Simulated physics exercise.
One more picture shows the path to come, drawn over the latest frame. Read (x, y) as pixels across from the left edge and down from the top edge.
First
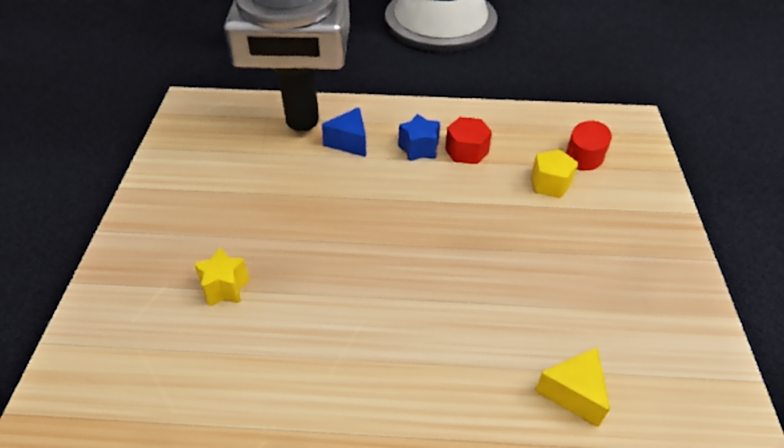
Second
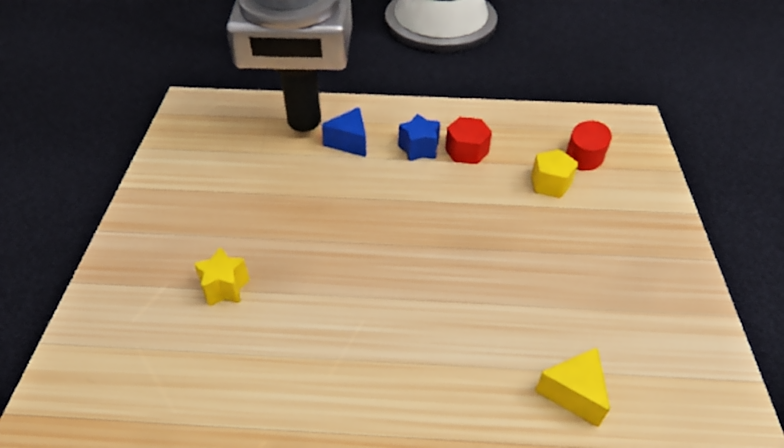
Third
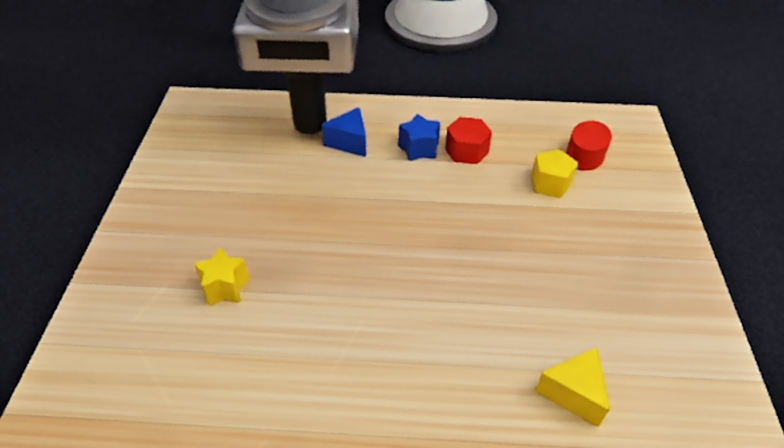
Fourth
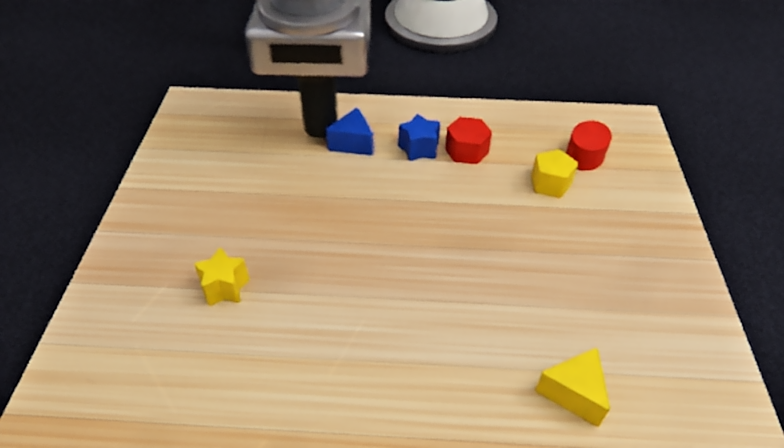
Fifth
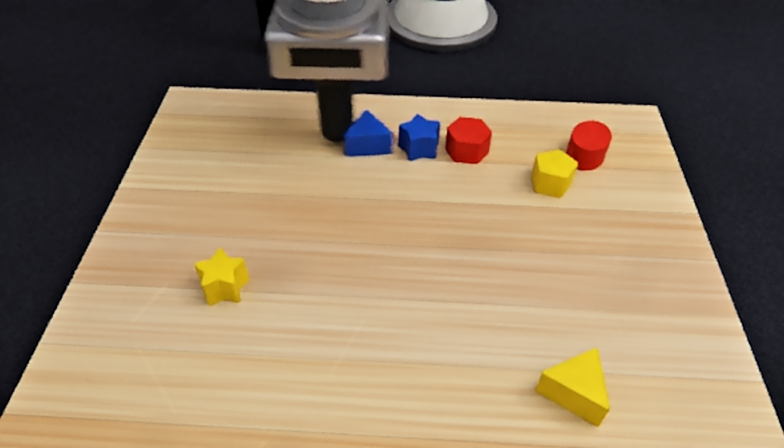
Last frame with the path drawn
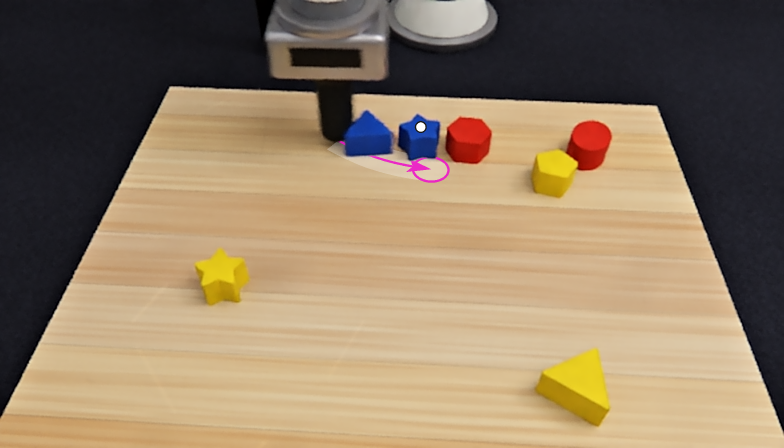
A robot arm with a black bar slid right along the back of a wooden board, meeting a blue triangular block, turning it a little and pushing it right, closer to the blue star.
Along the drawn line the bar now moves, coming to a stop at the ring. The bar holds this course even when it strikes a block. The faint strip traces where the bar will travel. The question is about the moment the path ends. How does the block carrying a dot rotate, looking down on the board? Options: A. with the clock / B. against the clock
The one that fits is B, against the clock.
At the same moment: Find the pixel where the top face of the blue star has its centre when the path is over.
My best guess is (443, 125).
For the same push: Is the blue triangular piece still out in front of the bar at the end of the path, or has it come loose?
At that point it is up front.
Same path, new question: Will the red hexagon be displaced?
Yes, that is what happens.
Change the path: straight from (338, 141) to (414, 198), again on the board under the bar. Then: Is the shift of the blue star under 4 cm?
Yes, that is how it ends up.
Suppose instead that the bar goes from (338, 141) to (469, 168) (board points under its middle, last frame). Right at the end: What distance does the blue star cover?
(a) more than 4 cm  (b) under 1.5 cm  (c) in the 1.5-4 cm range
It's a.
The drawn path runs from (338, 141) over (380, 159) to (431, 169); the dot is on the blue star.
On the path given first. One third of the way, bar at (366, 145); blue triangular piece at (398, 136), turned 15° anticlockwise; blue star at (432, 127), turned 20° anticlockwise.
Two thirds of the way, bar at (397, 155); blue triangular piece at (431, 147), turned 20° anticlockwise; blue star at (440, 125), turned 30° anticlockwise; red hexagon at (481, 127).
At the end, bar at (431, 161); blue triangular piece at (467, 152), turned 30° anticlockwise; blue star at (443, 125), turned 60° anticlockwise; red hexagon at (485, 125), turned 20° clockwise.
